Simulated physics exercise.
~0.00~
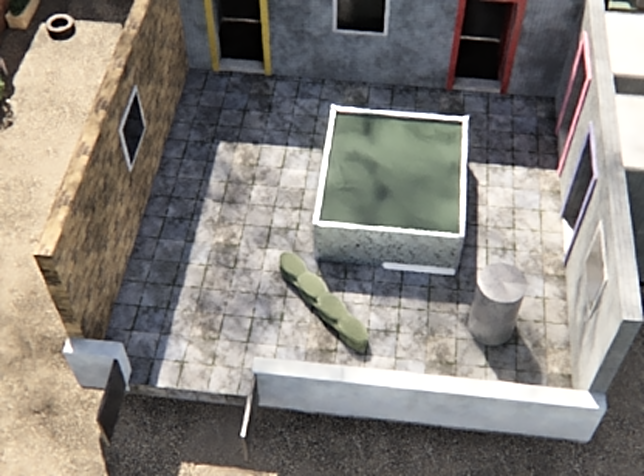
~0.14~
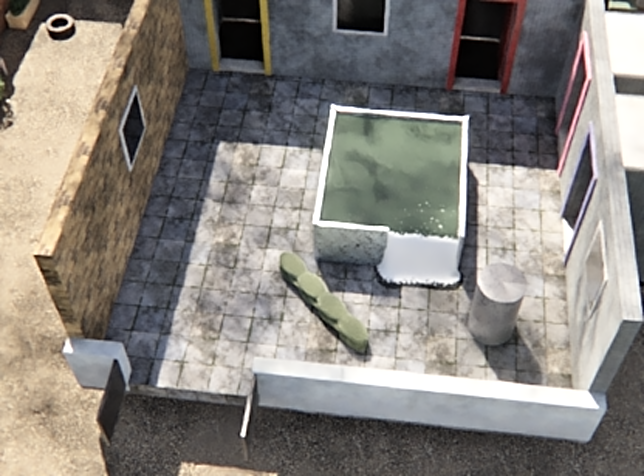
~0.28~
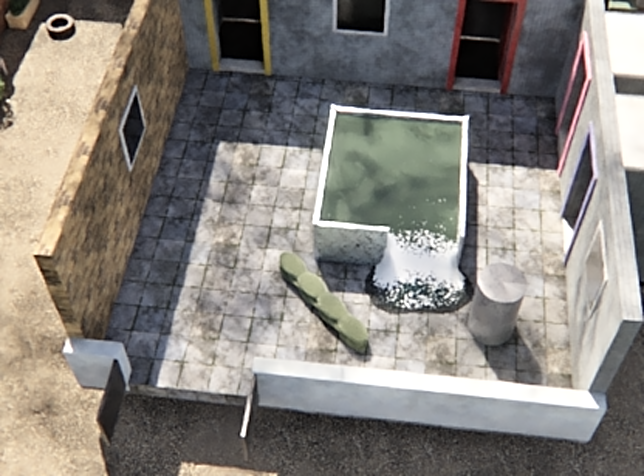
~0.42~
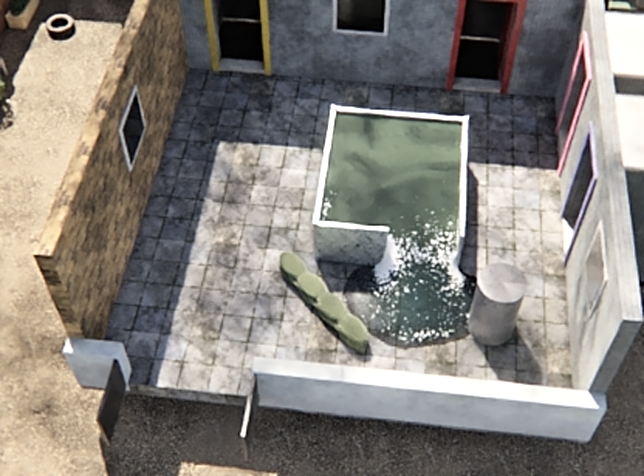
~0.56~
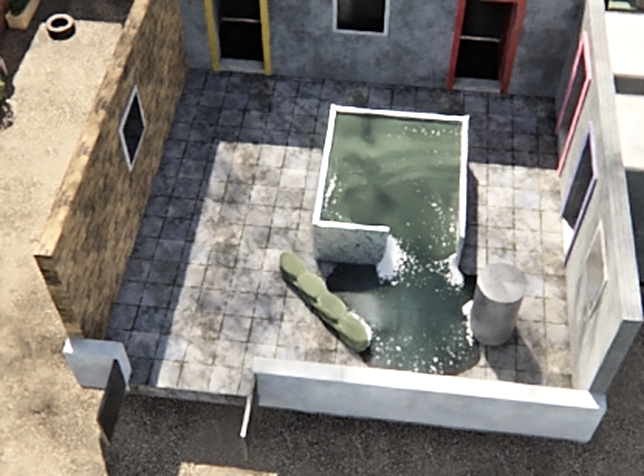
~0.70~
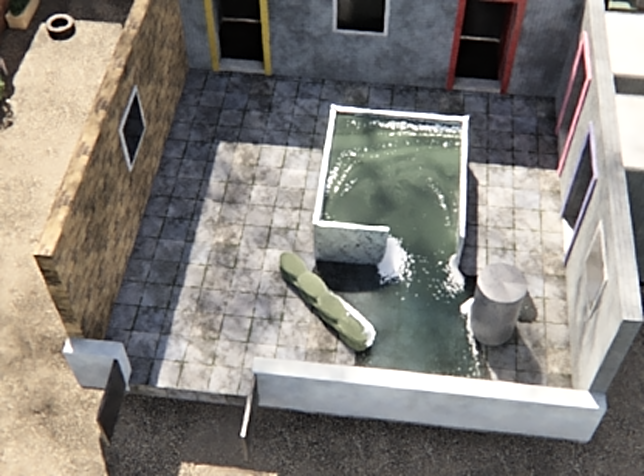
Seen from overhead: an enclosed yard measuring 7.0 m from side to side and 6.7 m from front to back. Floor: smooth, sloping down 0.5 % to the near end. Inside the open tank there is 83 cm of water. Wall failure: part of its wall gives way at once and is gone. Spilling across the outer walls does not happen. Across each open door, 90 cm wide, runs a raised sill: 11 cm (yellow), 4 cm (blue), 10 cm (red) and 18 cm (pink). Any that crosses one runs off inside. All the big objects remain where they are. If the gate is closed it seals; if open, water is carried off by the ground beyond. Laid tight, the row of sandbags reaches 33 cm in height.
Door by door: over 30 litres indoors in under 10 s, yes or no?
Yellow door: No, blue door: Yes, red door: Yes, pink door: No.
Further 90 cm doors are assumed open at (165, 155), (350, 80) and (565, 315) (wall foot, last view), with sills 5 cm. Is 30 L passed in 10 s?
Well, the first is on the low side, the second is on the low side, and the third is on the high side.
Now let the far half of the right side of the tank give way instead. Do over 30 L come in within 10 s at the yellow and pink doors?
Lab note: Vs limit, yellow door inside limit; pink door limit exceeded.
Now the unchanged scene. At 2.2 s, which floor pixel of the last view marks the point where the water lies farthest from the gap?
That would be close to (147, 359).
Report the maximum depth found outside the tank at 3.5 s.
Around 43 centimetres.
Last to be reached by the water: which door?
Result: Yellow door.
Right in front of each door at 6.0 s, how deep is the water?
Depths in centimetres - yellow: 10, blue: 9, red: 19, pink: 6.
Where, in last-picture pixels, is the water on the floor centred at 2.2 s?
The water is centred near (407, 259).
After 1.4 s water covers 20 % of the floor and is deepest (58 cm) near (423, 400); yellow door not reached, blue door not reached, red door not reached, pink door not reached.
After 2.2 s water covers 30 % of the floor and is deepest (54 cm) near (448, 402); yellow door not reached, blue door 5 cm at the sill, 0 L in, red door not reached, pink door not reached.
After 3.5 s water covers 55 % of the floor and is deepest (43 cm) near (561, 415); yellow door not reached, blue door 11 cm at the sill, 9 L in, red door not reached, pink door 3 cm at the sill, 0 L in.
After 6.0 s water covers 85 % of the floor and is deepest (26 cm) near (536, 412); yellow door 10 cm at the sill, 0 L in, blue door 9 cm at the sill, 57 L in, red door 19 cm at the sill, 78 L in, pink door 6 cm at the sill, 0 L in.
After 10.0 s water covers 95 % of the floor and is deepest (16 cm) near (448, 402); yellow door 11 cm at the sill, 2 L in, blue door 6 cm at the sill, 82 L in, red door 11 cm at the sill, 159 L in, pink door 13 cm at the sill, 0 L in.
